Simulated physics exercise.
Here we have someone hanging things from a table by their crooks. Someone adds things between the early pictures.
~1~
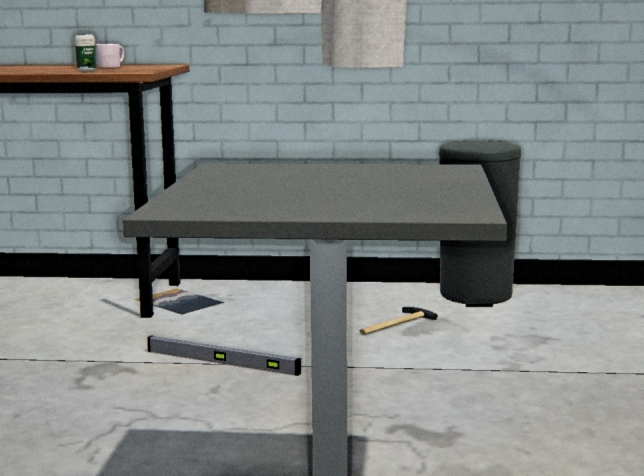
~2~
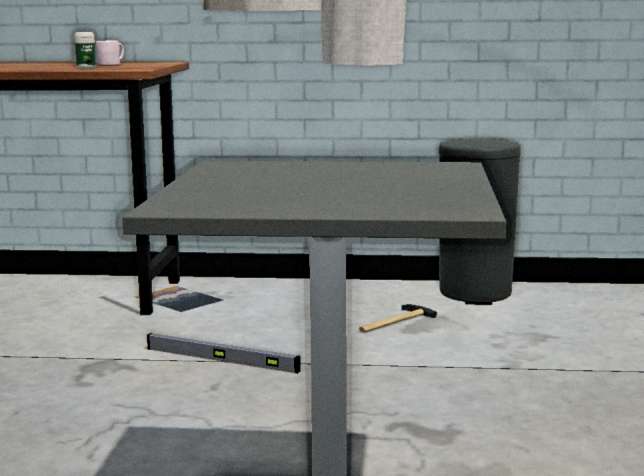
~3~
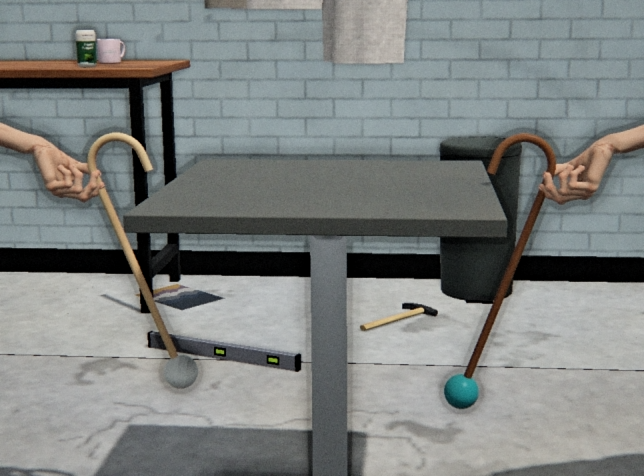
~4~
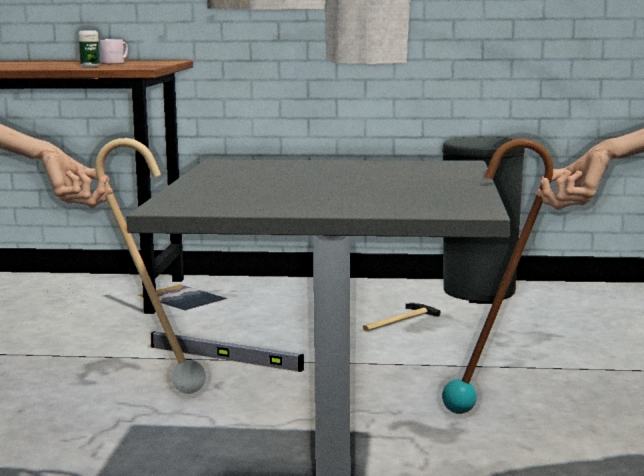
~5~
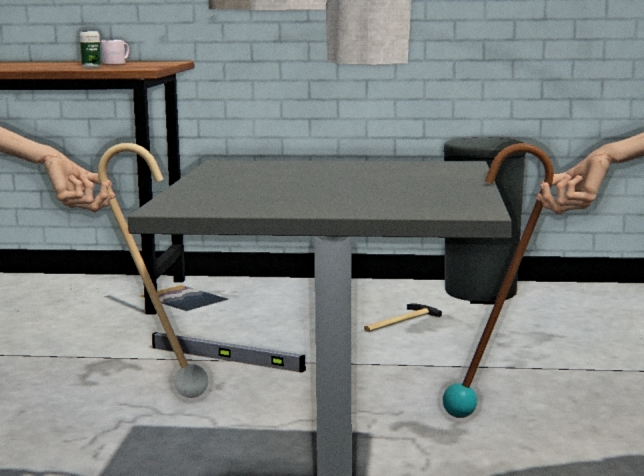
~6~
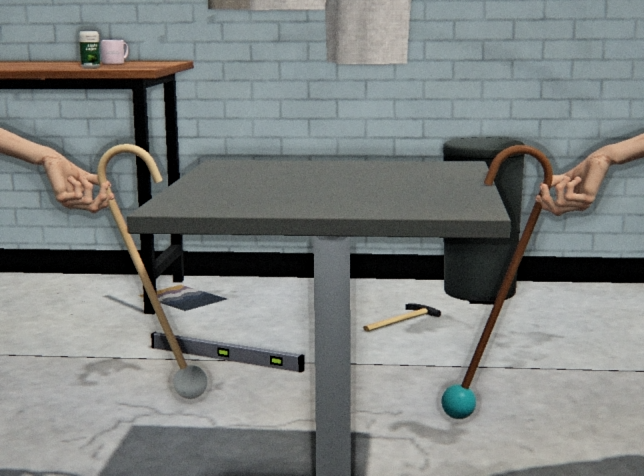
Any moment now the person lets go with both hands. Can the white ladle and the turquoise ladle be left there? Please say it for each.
As it turns out, the white ladle falls to the floor and the turquoise ladle stays hooked on the edge.
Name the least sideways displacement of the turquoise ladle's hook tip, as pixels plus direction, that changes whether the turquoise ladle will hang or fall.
The switch happens after a rightward move of 8 pixels.
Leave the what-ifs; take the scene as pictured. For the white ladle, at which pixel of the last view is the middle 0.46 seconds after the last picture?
About (128, 433).
Then, 0.30 s later than the last frame, white ladle fallen near (169, 421); turquoise ladle at rest near (485, 285).
Then, 0.46 s later than the last frame, white ladle dropping near (128, 433); turquoise ladle at rest near (486, 285).
Then, 0.58 s later than the last frame, white ladle dropping near (86, 465); turquoise ladle at rest near (486, 285).
When it is over, the white ladle slips off; the turquoise ladle hangs from the table, near (486, 285).
